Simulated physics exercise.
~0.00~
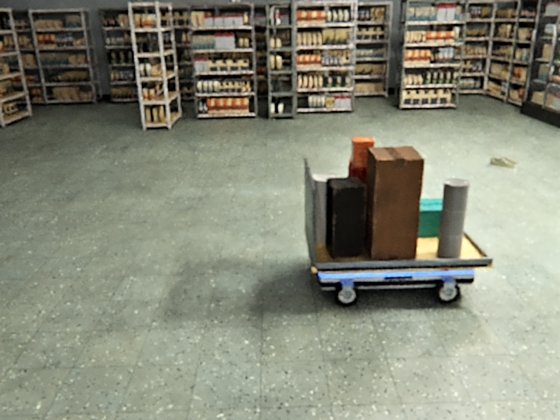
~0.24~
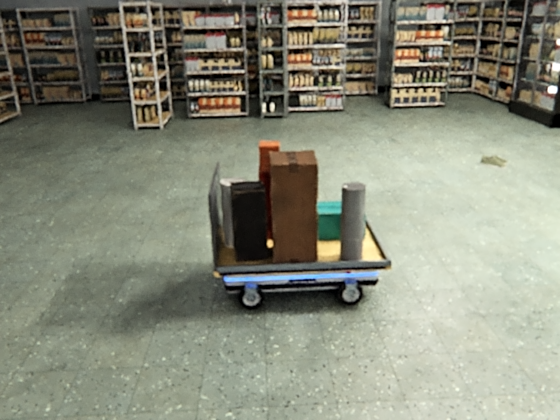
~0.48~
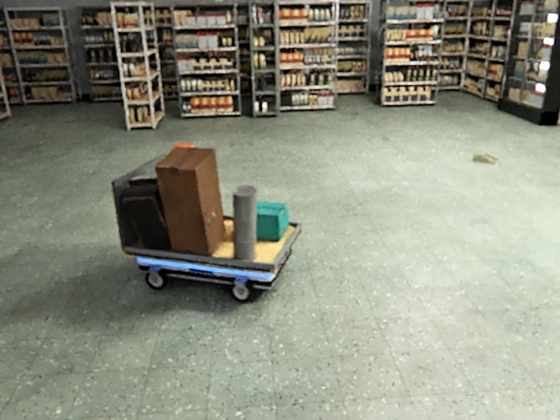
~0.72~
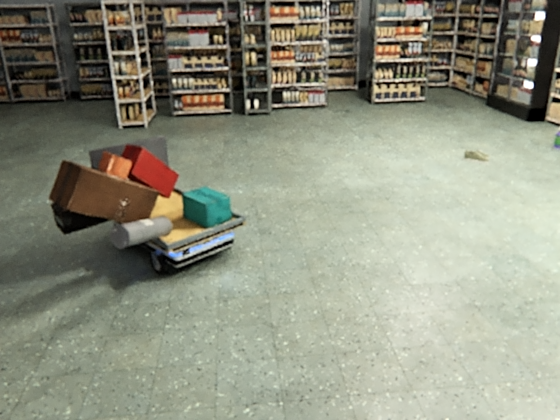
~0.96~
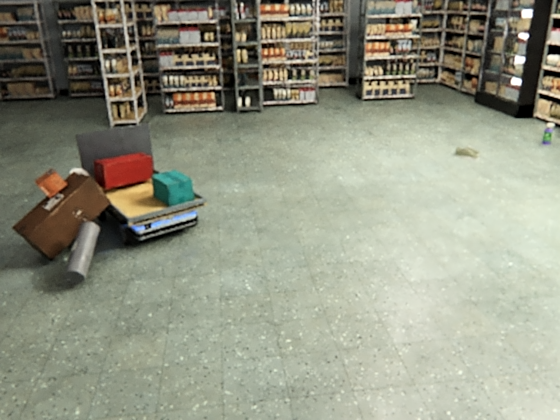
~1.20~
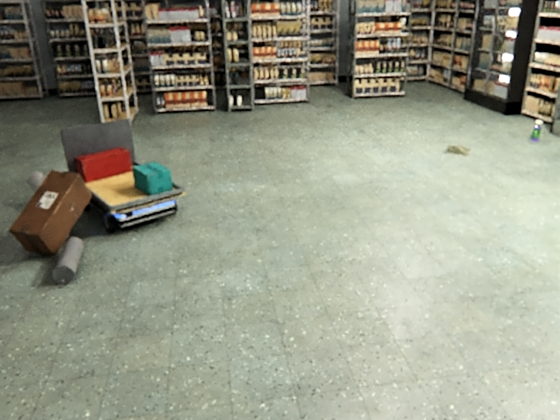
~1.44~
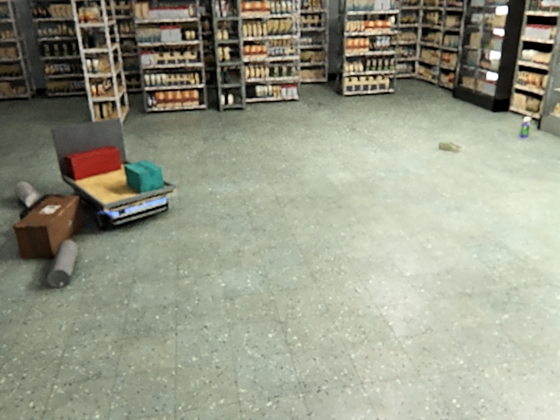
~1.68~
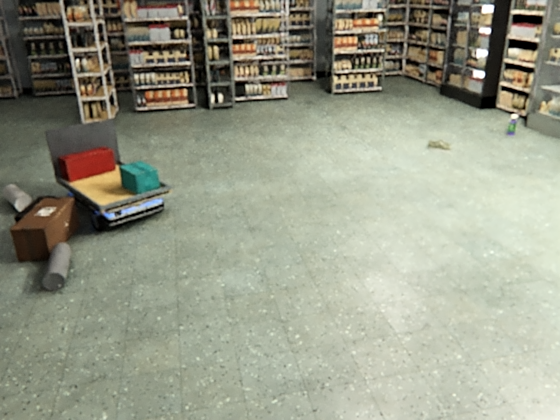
At first, a low wheeled cart loaded with upright boxes and canisters rolls left across a speckled green floor, with stocked shelves behind it. It then starts to swing round, and its tall brown box, dark box and canisters begin to lean. As the turn continues, the load topples toward the left, and the brown box and grey canister tumble over the edge, followed by the orange box. The cart comes to rest beside the spilled items. In the end, the red box lies on its side on the deck near the turquoise parcel, while the brown box and canisters lie on the floor.
